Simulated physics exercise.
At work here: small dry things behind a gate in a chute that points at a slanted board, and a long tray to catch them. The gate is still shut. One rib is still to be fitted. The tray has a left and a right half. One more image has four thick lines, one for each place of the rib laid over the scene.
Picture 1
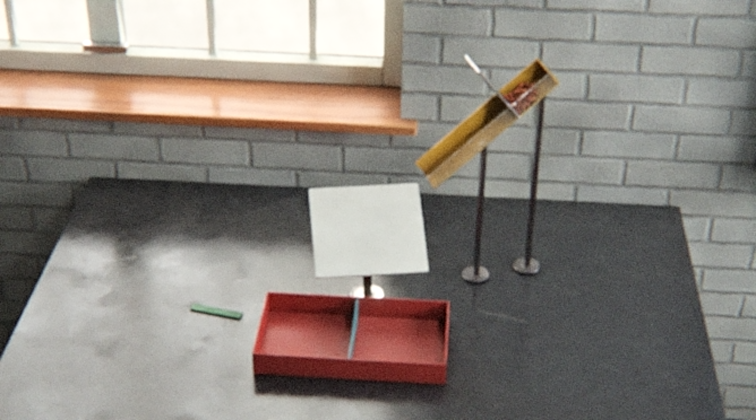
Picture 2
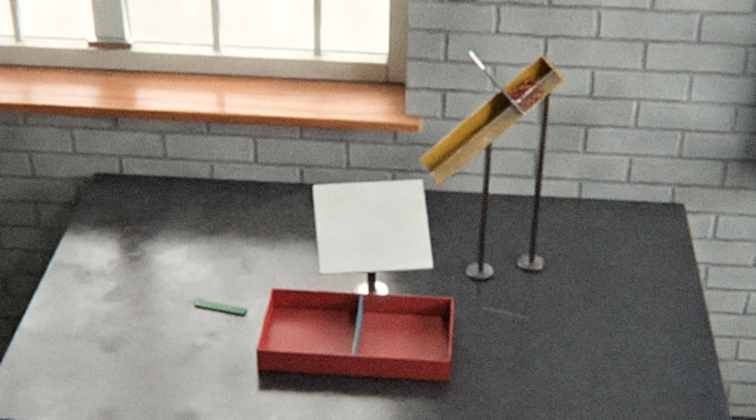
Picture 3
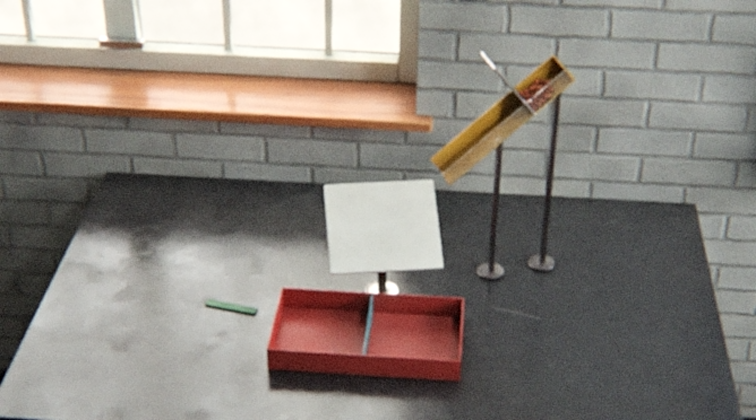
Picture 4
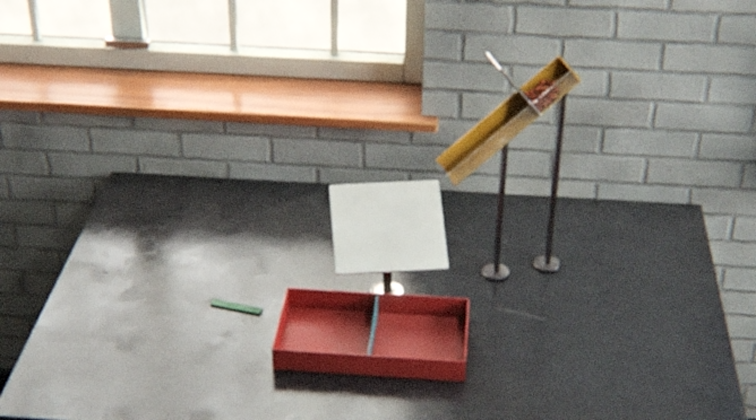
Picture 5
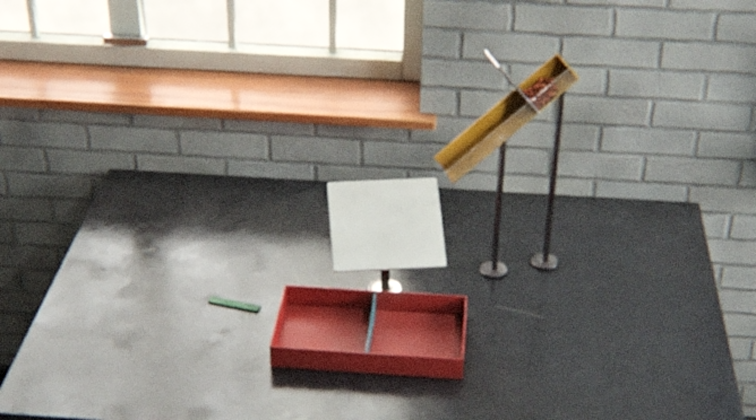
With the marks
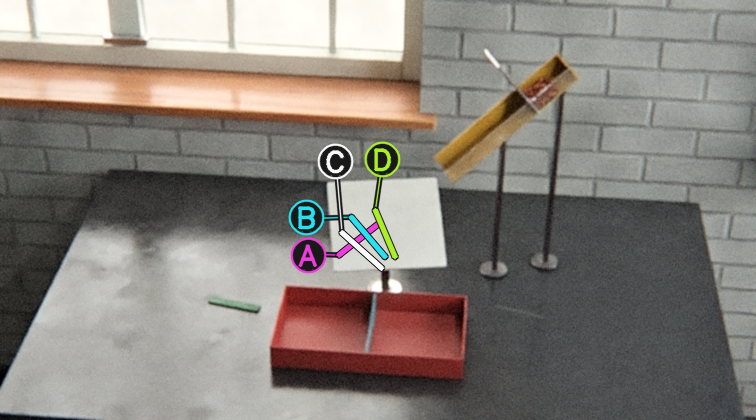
A yellow chute on two thin dark stands slopes down to the left on a black table, seen from slightly above, before a grey brick wall and a window with an orange-brown sill. Small reddish pieces sit behind its gate, with a tilted white board, a divided red tray and a green strip further left. Nothing on the table moves; only the camera shifts slightly.
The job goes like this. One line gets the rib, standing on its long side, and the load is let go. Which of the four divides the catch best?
I would pick line A.
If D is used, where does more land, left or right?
More lands on the right.
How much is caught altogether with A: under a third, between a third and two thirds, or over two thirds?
Line A gives over two thirds.
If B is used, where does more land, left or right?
Right.
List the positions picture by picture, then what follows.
The first picture shows load behind the gate at (521, 96), clay pellets; lip of the chute at (429, 181), sloping fairly steeply.
The second picture shows middle of the board at (372, 226), tilted fairly steeply; middle of its low edge at (377, 271); of its high edge at (368, 182).
The third picture shows front corners of the tray at (267, 349) and (460, 361); front end of its middle wall at (363, 355).
The fourth picture shows middle of the load at (542, 93); lip at (450, 178).
The fifth picture shows middle of the load at (541, 91); lip at (448, 175).
On the marked copy, line A from (379, 223) to (338, 255); line B from (351, 217) to (385, 256); line C from (342, 232) to (381, 268); line D from (375, 210) to (395, 256).
With A, of what is caught, about two thirds in the left half, about a third in the right.
With B, of what is caught, a small part in the left half, nearly all in the right.
With C, of what is caught, a stray few in the left half, nearly all in the right.
With D, of what is caught, a stray few in the left half, nearly all in the right.
